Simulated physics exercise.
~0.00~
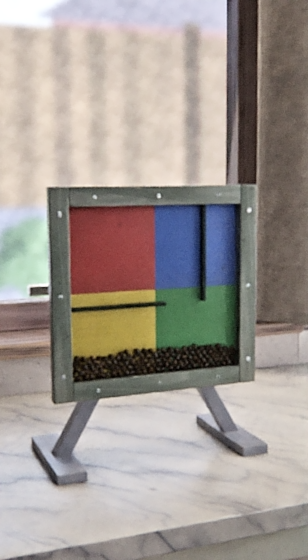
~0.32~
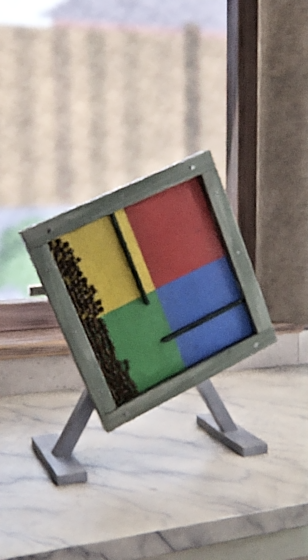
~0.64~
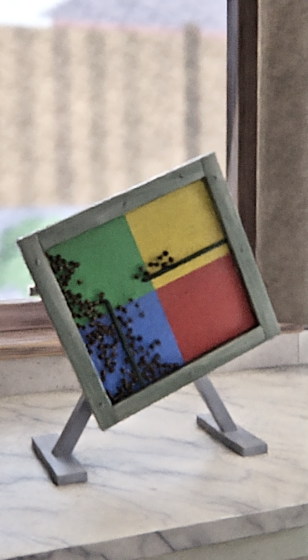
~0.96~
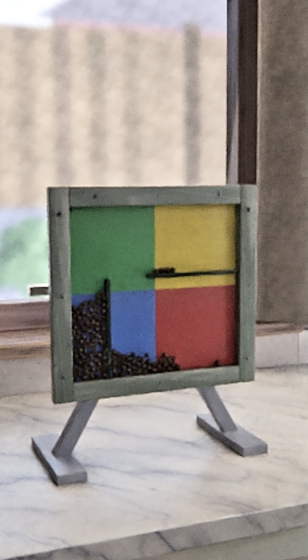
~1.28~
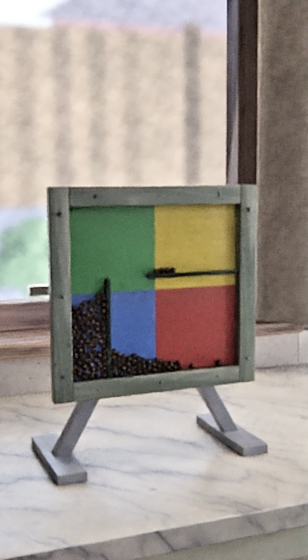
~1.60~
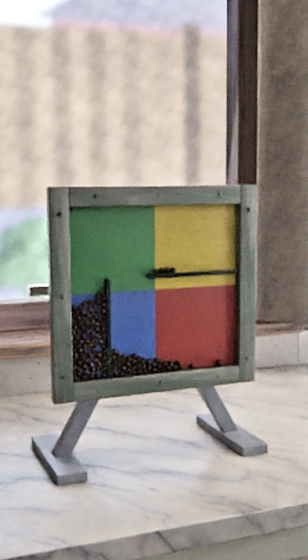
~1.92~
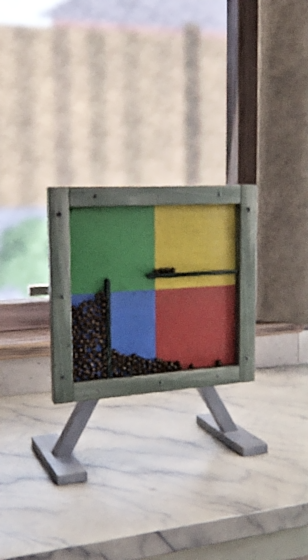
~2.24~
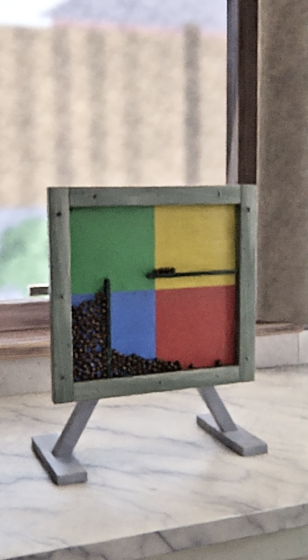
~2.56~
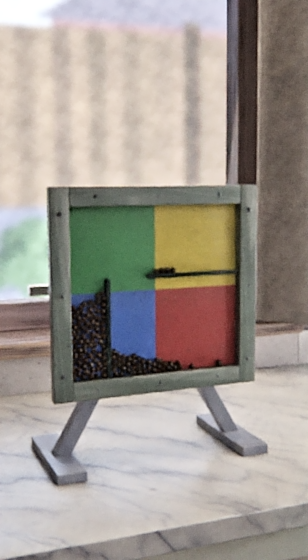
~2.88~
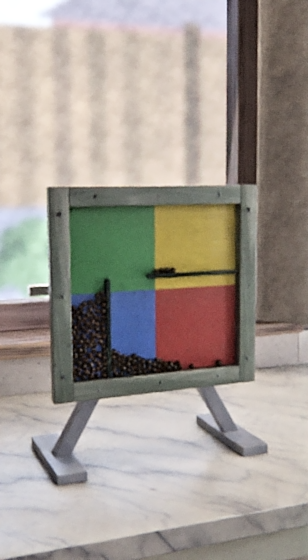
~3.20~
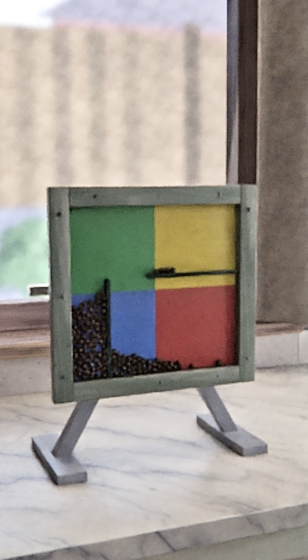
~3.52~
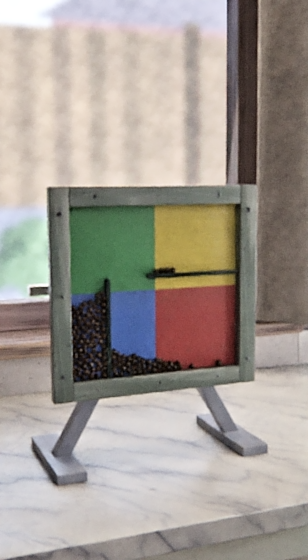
On a marble windowsill, a framed four-colour panel turns upside down, its dark beads tumbling and settling mostly over the blue quarter.
